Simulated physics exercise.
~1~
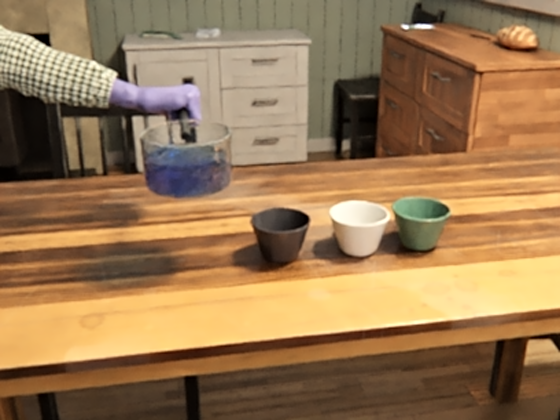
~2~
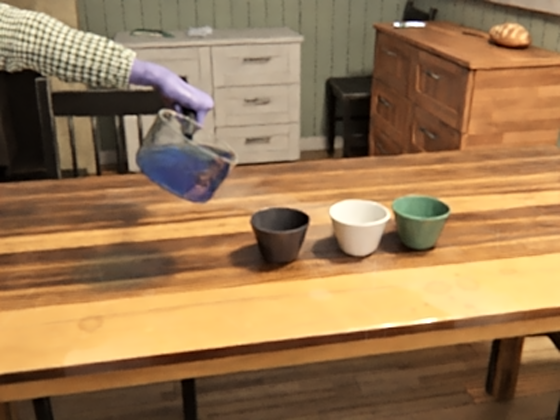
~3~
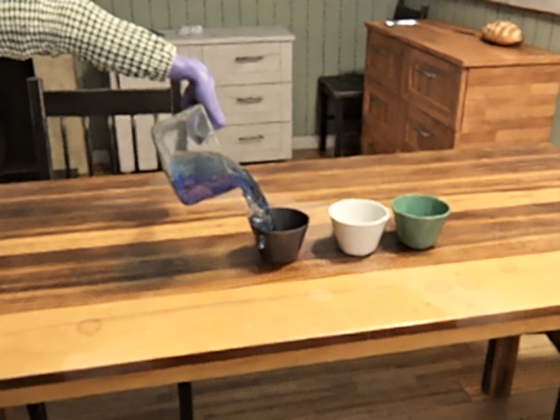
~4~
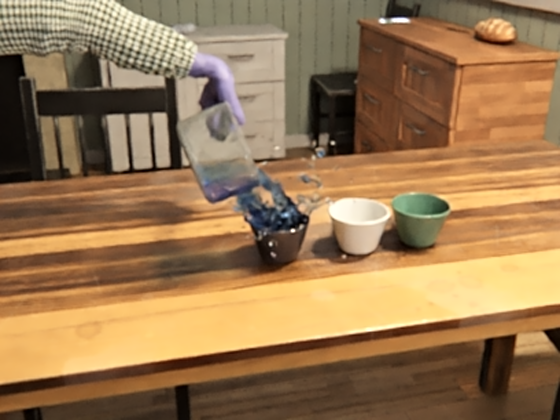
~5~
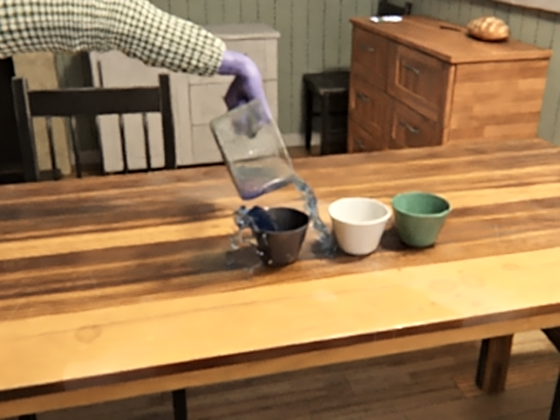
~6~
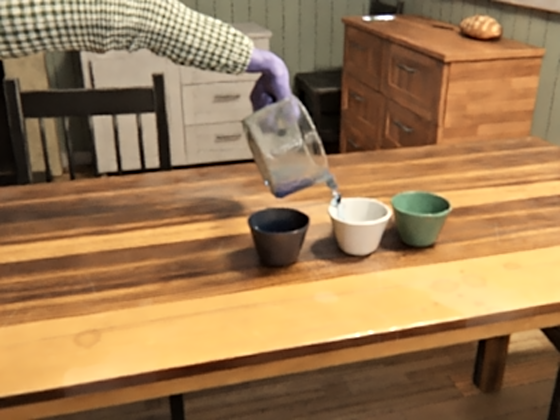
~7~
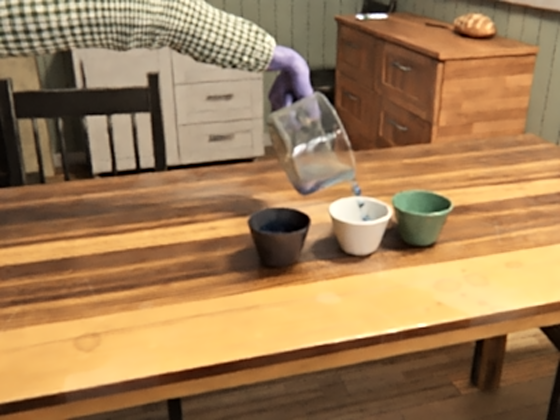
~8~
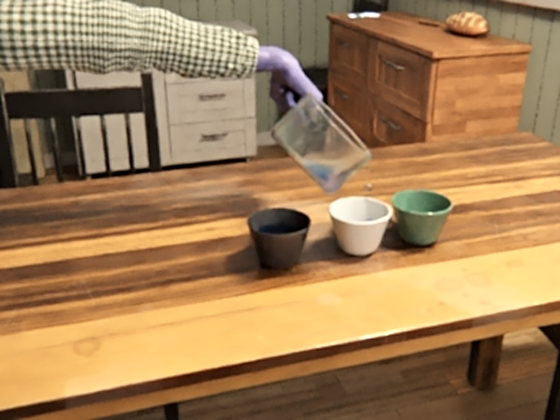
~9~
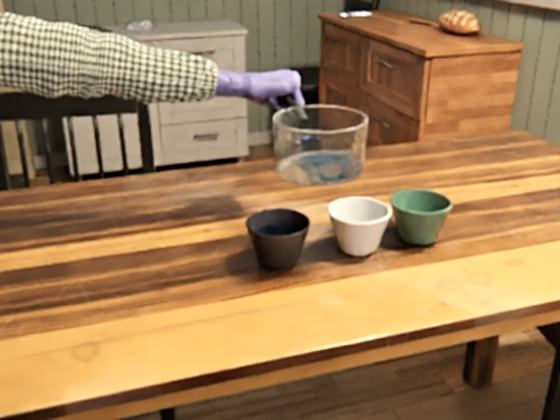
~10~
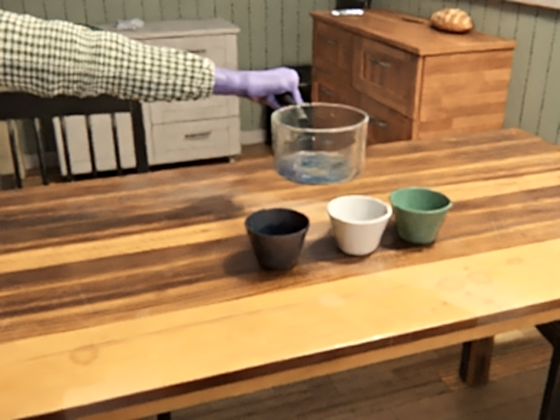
A small clear glass pot of blue liquid, held by a purple-gloved hand in a checked sleeve, hangs above the left of a striped wooden table, seen from slightly above. Black, white and green teacups stand in a row, with grey and brown drawers and a loaf behind. The pot tips rightwards and pours into the black cup, splashing around its rim. Still tilted, it moves right, and a thinner stream reaches the white cup. It then levels out behind the cups, some blue liquid still inside, without visibly pouring into the green one.
